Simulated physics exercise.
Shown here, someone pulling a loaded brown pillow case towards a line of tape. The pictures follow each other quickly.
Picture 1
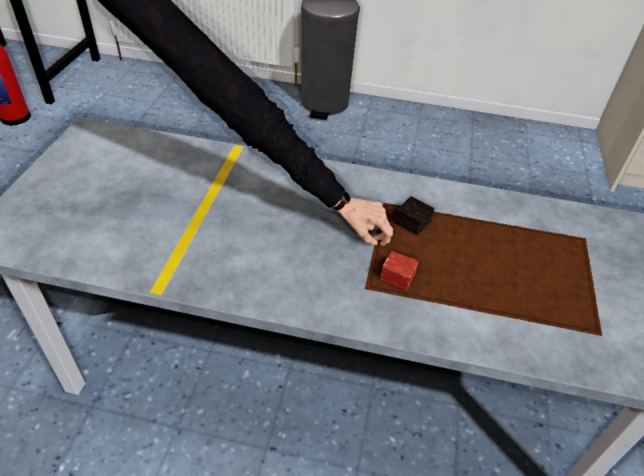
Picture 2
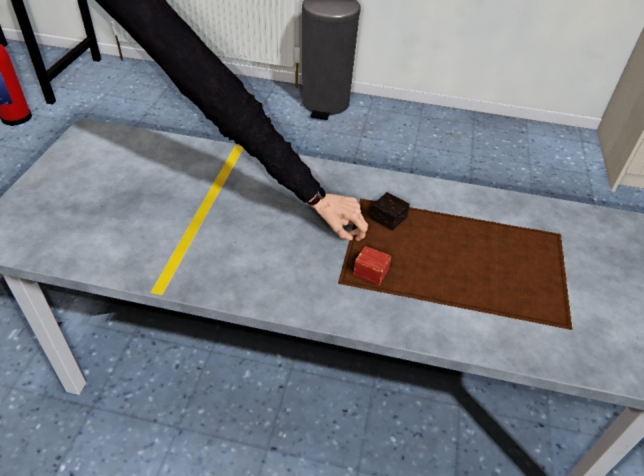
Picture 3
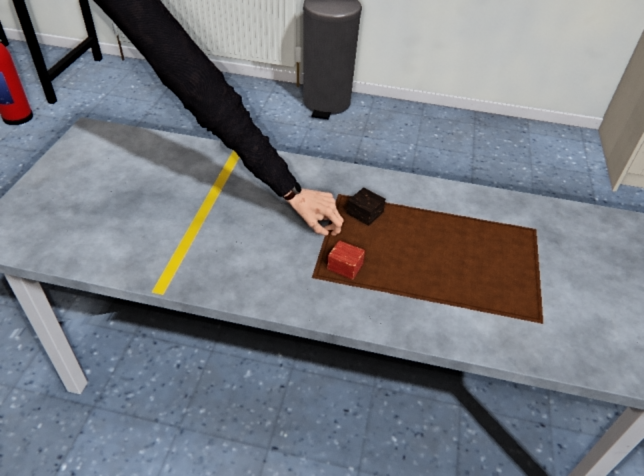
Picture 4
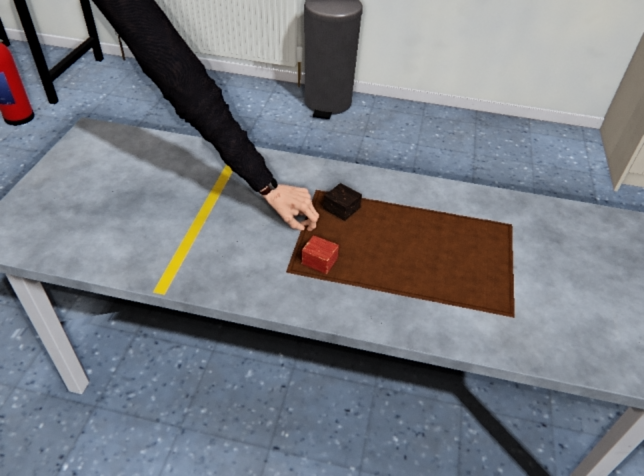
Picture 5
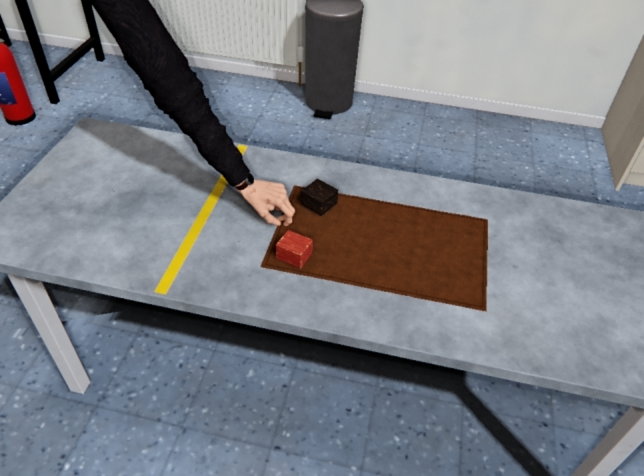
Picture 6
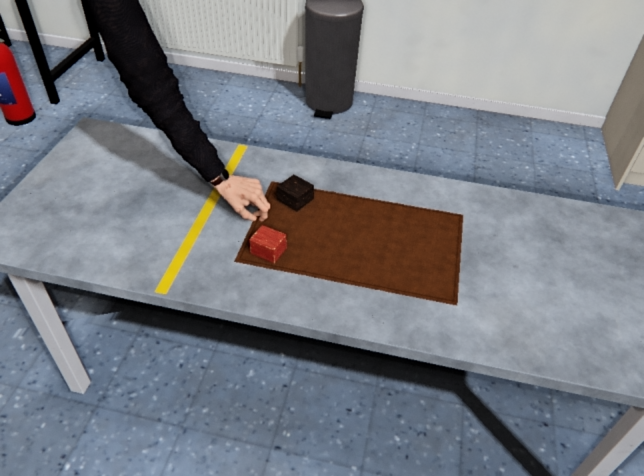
To begin with, a hand in a black sleeve grips the near-left end of a flat brown cloth on a grey table, with a black block and a red block resting on it. The hand draws the cloth steadily left, both blocks riding along, until its edge lies close to the yellow tape.
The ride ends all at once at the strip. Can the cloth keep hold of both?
The black block shoots off the front. The red block slides clear of the cloth.
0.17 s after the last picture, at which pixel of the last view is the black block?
At about (220, 179).
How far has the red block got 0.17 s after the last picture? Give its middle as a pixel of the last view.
Around (186, 229).
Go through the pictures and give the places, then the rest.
Pillow case end (365, 289); black block (416, 208); red block (401, 264); tape (164, 278), in the first frame.
Pillow case end (338, 284), far hem (572, 330); red block (373, 258), in the second frame.
Pillow case end (312, 278); black block (367, 199), in the third frame.
Pillow case end (286, 273), far hem (515, 318); red block (320, 247), in the fourth frame.
Pillow case end (261, 267); black block (320, 190), in the fifth frame.
Pillow case end (235, 262), far hem (457, 306); black block (295, 186); red block (268, 237); tape (169, 277), in the sixth frame.
Then, 0.06 s on from there, hem short of the tape; black block on the cloth near (267, 188); red block on the cloth near (237, 238).
Then, 0.17 s on from there, hem at the tape; black block ahead of the hem near (220, 179); red block ahead of the hem near (186, 229).
In the end, hem at the tape; black block ahead of the hem near (153, 168); red block ahead of the hem near (106, 214). The black block slides clear of the cloth and the red block leaves the cloth.
